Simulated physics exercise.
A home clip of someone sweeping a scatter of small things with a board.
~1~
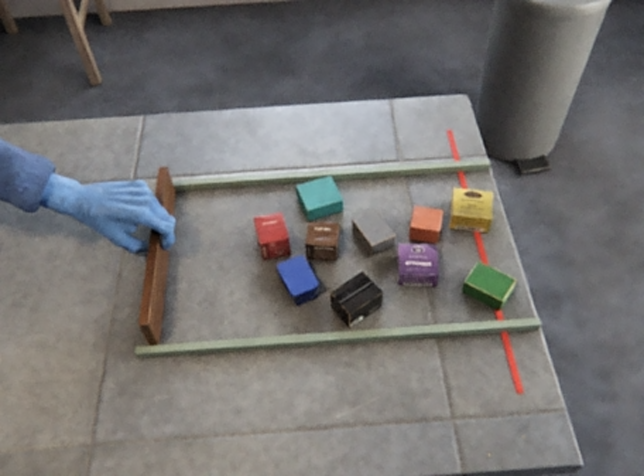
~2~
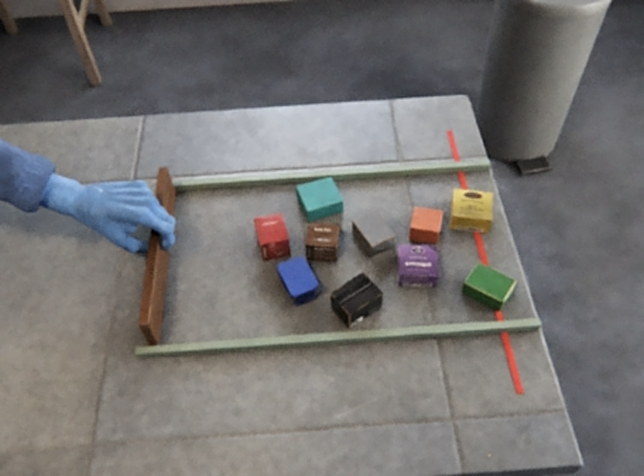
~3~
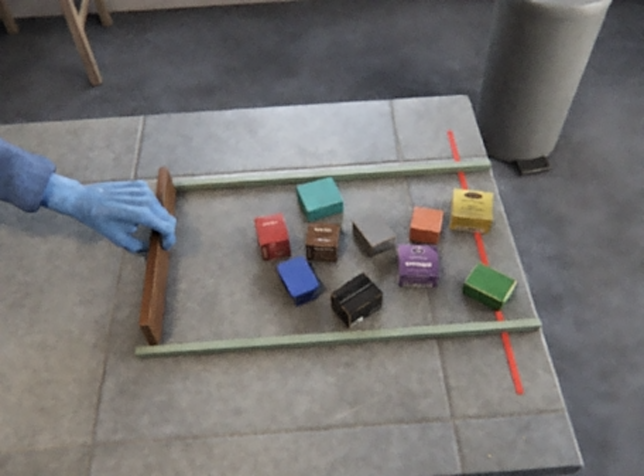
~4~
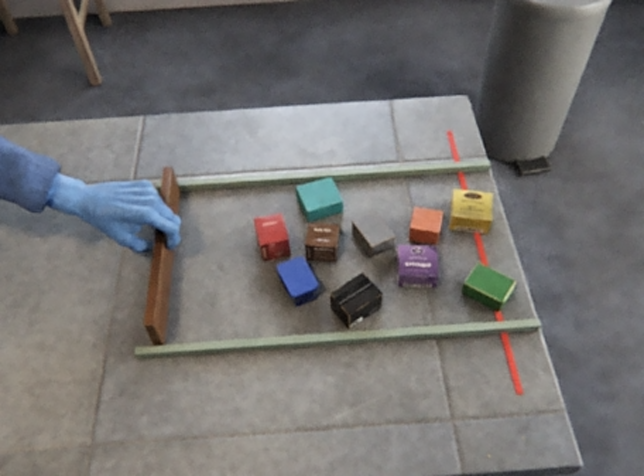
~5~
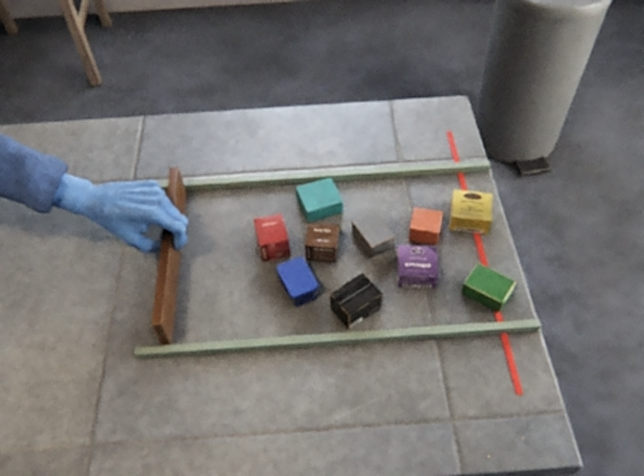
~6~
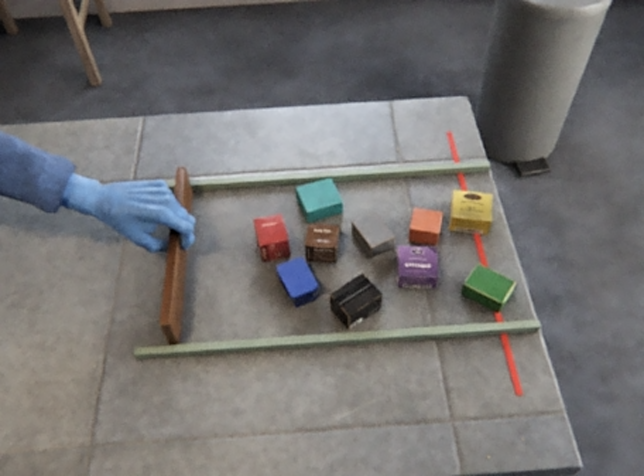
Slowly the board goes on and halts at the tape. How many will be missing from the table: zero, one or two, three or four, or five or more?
The number that fall off is five or more.
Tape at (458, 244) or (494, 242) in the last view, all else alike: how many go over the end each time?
It would be 3 and 6.
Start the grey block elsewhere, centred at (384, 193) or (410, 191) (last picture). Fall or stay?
The grey block comes down; tumbles off.
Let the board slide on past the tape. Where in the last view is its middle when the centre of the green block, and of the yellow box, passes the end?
At (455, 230) for the green block; at (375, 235) for the yellow box.
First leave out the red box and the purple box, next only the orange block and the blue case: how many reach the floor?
First 4, then 4.
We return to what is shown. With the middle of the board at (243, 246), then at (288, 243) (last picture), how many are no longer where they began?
0 and 3.
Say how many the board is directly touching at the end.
4 of them.
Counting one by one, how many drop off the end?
The count is 6.
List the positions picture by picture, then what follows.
The first frame shows yellow box (471, 210); green block (489, 286); orange block (426, 225); board (159, 251); tape (479, 241).
The second frame shows green block (489, 287); black box (356, 300).
The third frame shows orange block (426, 225); red box (273, 237).
The fourth frame shows yellow box (471, 211); board (164, 251).
The fifth frame shows green block (488, 287); grey block (373, 234).
The sixth frame shows yellow box (471, 212); green block (488, 288); orange block (425, 227); board (178, 250); tape (479, 243).
Soon after, none off yet; yellow box at rest near (471, 212); green block at rest near (488, 288); orange block at rest near (425, 227).
After that, none off yet; yellow box displaced about its own width near (511, 203); green block at rest near (488, 288); orange block displaced well along near (483, 221).
In the end, the number that fall off is five or more; gone, brown box, grey block, purple box, orange block, green block and yellow box.
